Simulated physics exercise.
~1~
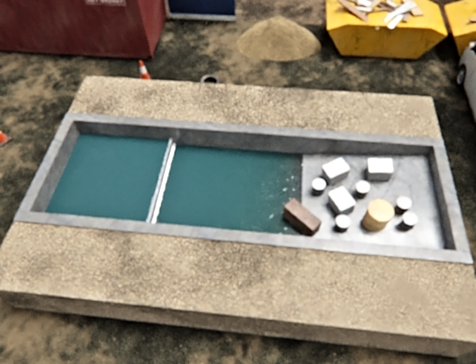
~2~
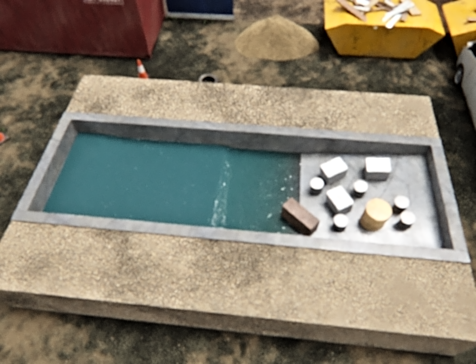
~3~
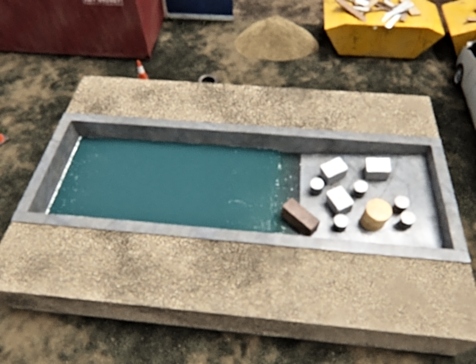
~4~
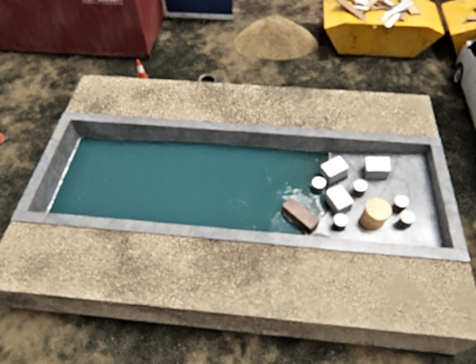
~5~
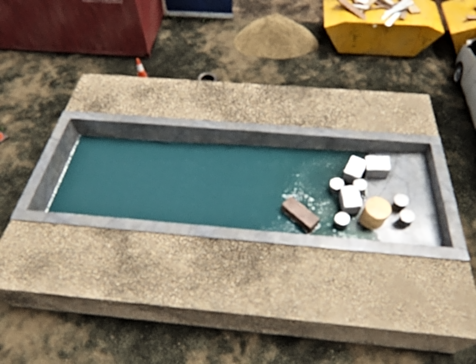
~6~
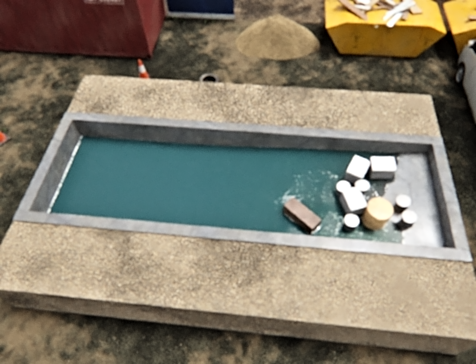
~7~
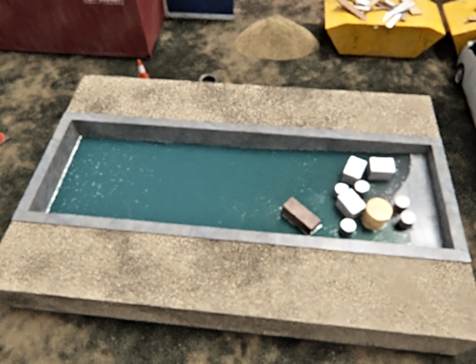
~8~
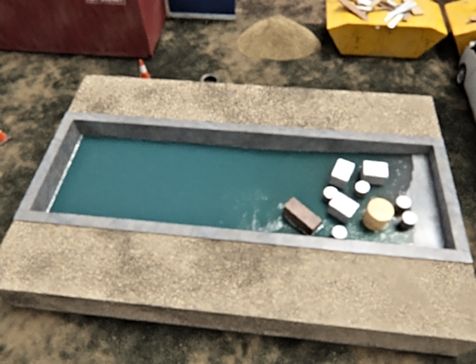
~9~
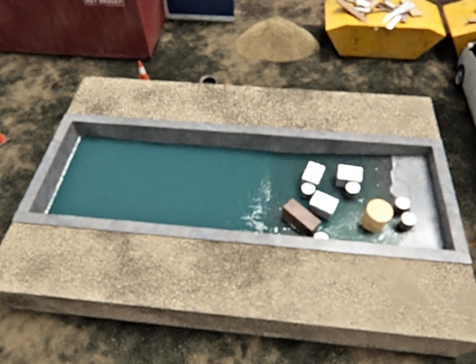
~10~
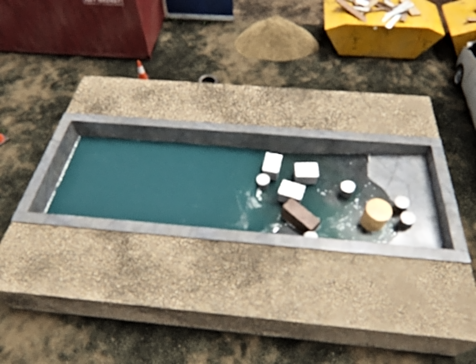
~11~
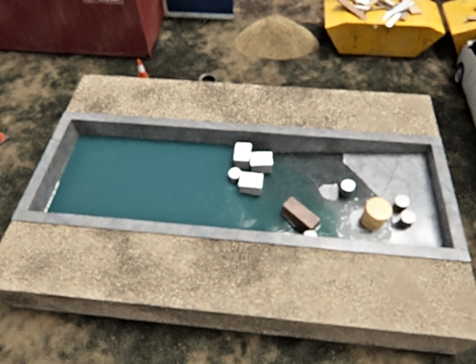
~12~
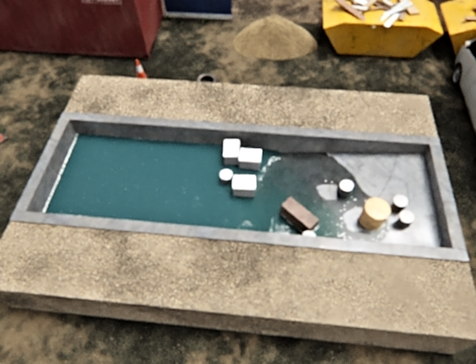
Pale blocks and short cylinders on a ramp nudged right by released teal water, then drifting left as it draws back.
